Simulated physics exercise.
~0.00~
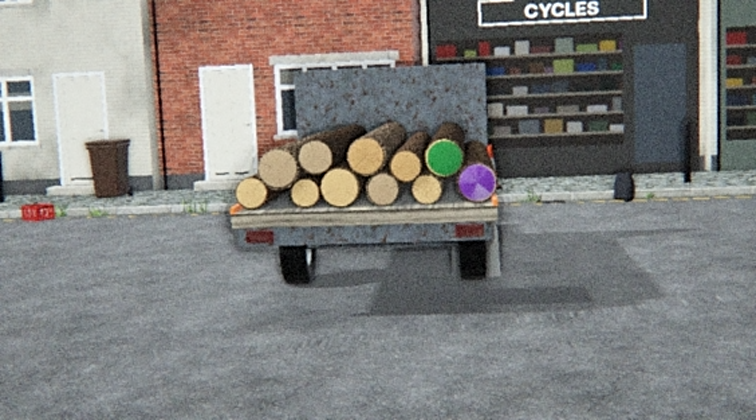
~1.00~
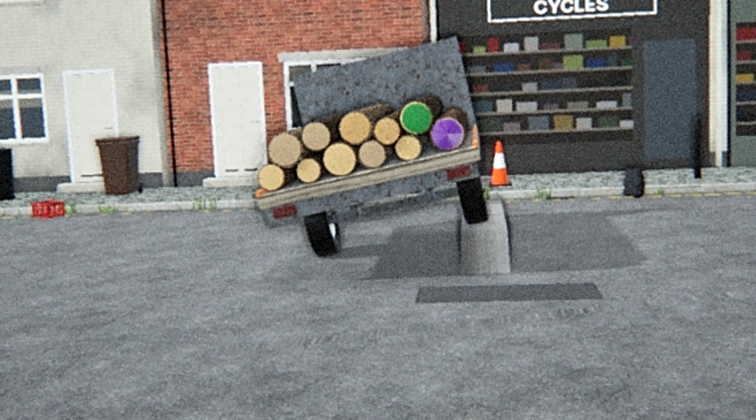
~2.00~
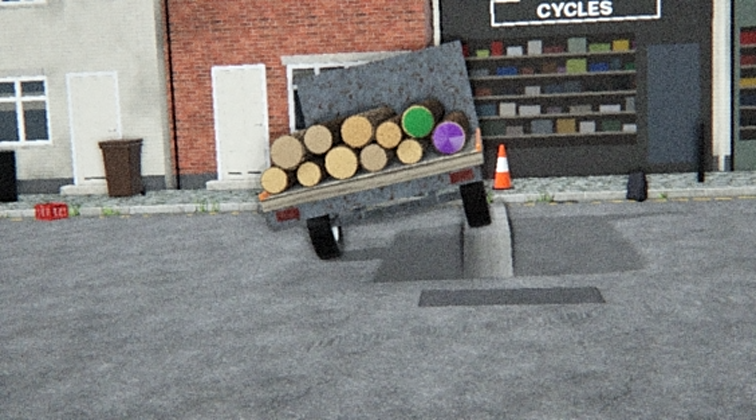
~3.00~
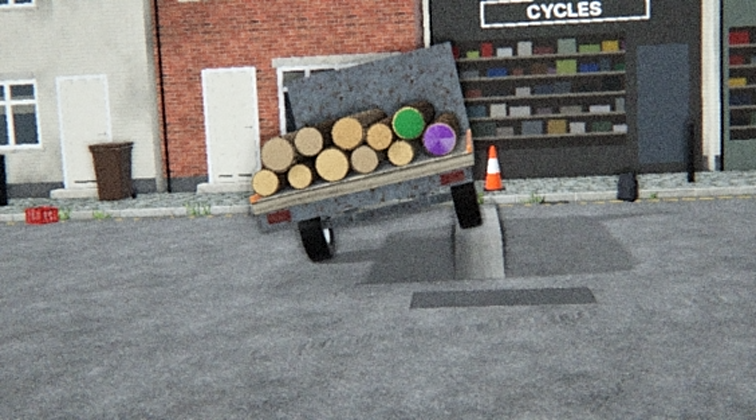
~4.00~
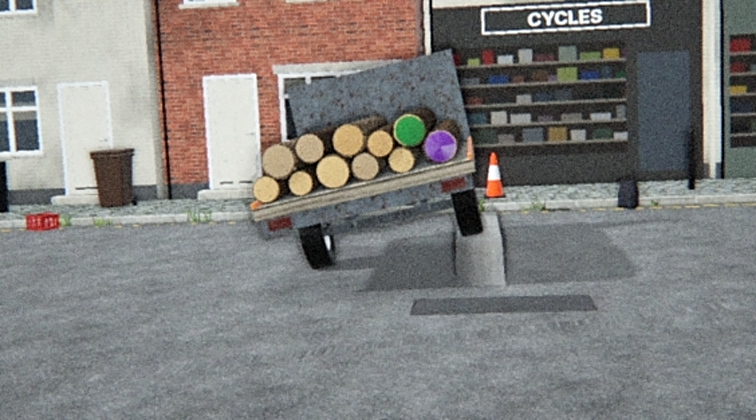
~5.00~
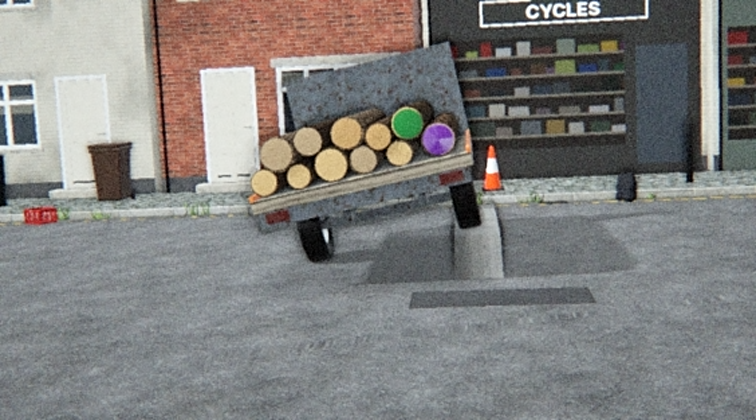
On a grey road in front of a brick house and a cycle shop, a flat farm trailer stands level, seen from behind, with a pile of cut logs stacked end-on. One log end is green, resting up on others, and a purple one sits low at the right. The trailer's right wheel then climbs onto a raised slab near a traffic cone, tipping the bed down to the left. It stays tilted there while the view sways slightly. The logs hold together in their pile, and at the end purple and green are both still aboard.
